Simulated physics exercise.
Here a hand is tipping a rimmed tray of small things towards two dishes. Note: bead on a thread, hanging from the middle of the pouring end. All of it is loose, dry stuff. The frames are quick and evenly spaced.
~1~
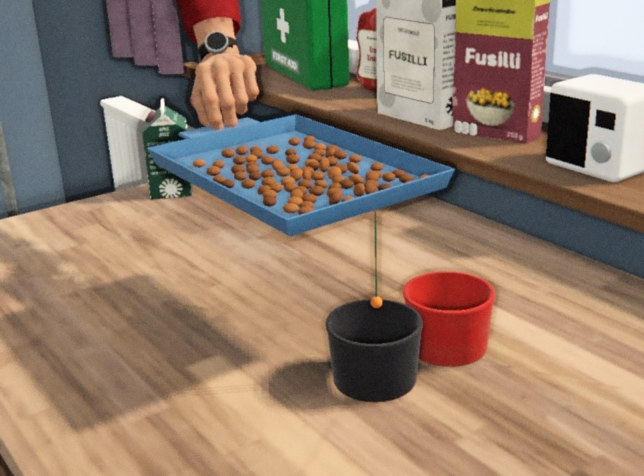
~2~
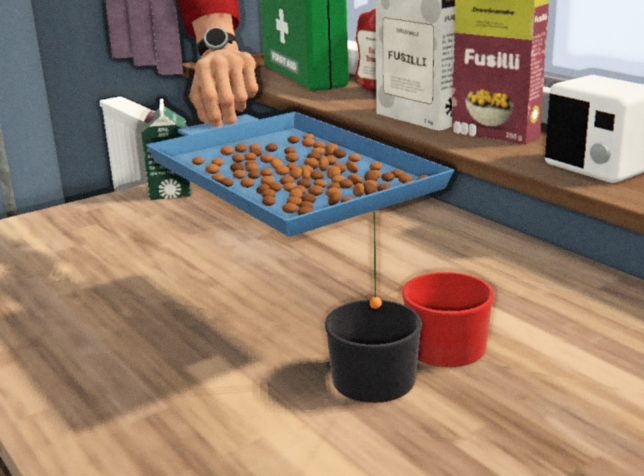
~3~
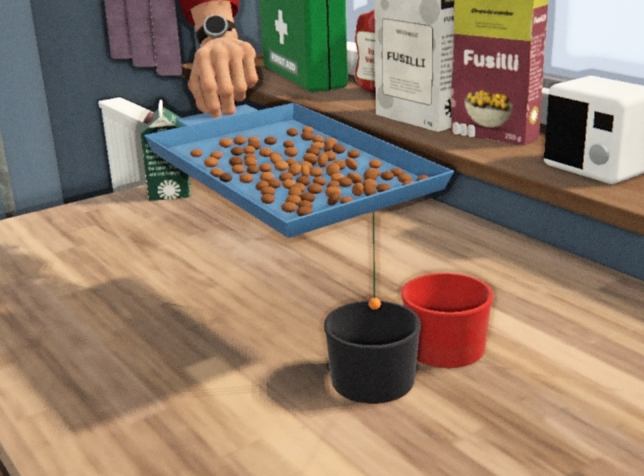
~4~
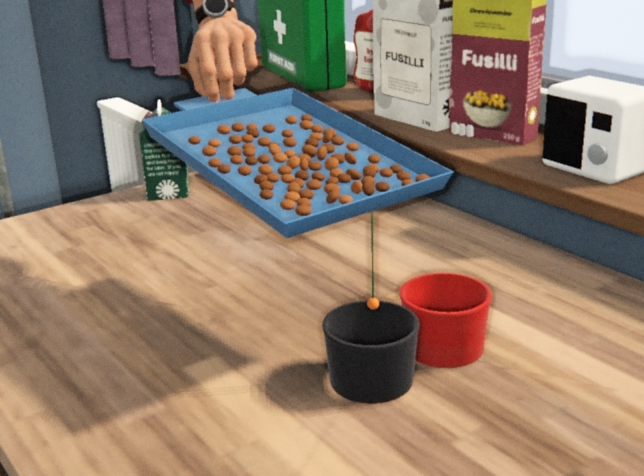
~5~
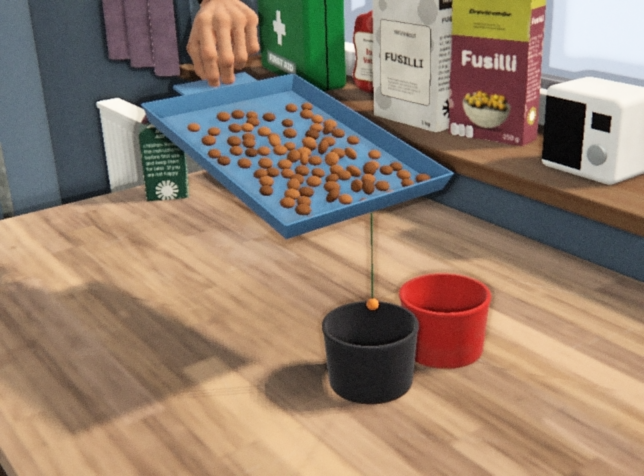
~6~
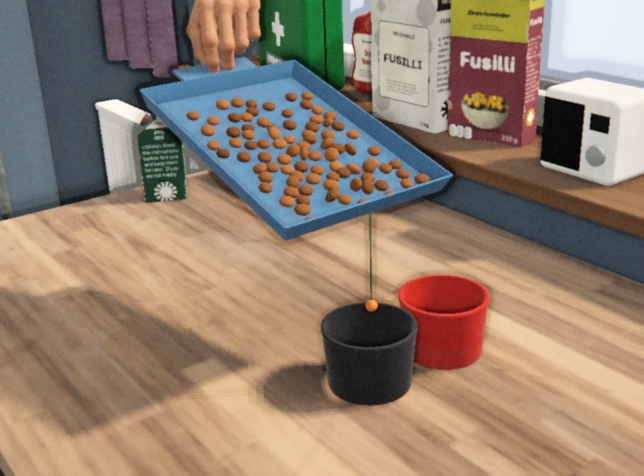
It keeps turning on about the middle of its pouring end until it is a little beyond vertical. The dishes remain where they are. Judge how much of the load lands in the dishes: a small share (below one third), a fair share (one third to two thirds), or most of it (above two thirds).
A small share.
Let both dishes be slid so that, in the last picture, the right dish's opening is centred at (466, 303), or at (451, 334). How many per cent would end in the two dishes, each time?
About 50 and 80 per cent respectively.
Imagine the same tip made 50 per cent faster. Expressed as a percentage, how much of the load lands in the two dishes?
Close to 10 in a hundred.
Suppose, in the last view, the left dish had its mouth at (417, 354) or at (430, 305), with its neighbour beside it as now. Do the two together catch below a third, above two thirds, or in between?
Case one, one to two thirds; case two, less than a third.
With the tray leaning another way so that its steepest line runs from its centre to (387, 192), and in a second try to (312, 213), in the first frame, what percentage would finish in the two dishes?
In turn, 70 percent and then 10 percent.
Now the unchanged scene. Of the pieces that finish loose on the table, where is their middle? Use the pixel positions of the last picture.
I'd say near (402, 432), give or take.
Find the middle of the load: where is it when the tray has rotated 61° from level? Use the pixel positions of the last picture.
In the last view the centre sits at roughly (361, 192).
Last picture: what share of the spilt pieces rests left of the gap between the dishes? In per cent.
About 40 percent.
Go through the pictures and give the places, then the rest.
In the first picture, corners of the pouring end at (289, 216) and (446, 169), level; middle of the load at (307, 176), bits of dog kibble; left dish at (404, 364); right dish at (479, 330); bead on its thread at (376, 302).
In the second picture, corners of the pouring end at (288, 217) and (445, 170), level; middle of the load at (306, 175).
In the third picture, corners of the pouring end at (288, 218) and (445, 171), tipped barely, level across its low end; middle of the load at (305, 171).
In the fourth picture, corners of the pouring end at (287, 219) and (444, 171), tipped a little, level across its low end; middle of the load at (304, 165).
In the fifth picture, corners of the pouring end at (288, 220) and (445, 172), tipped a little, level across its low end; middle of the load at (304, 159).
In the sixth picture, corners of the pouring end at (287, 223) and (444, 174), tipped clearly, level across its low end; middle of the load at (304, 154); left dish at (399, 367); right dish at (474, 333).
Soon after the last picture, tray tipped steeply; nearly all on the tray; a stray few in the air.
A little later, tray tipped past a quarter turn; a small part on the tray; a small part in the left dish; a stray few in the right dish; about half outside both; about a third in the air.
Later still, tray tipped past a quarter turn; a small part in the left dish; a stray few in the right dish; most outside both.
At rest, tray tipped past a quarter turn; a small part in the left dish; a stray few in the right dish; most outside both.
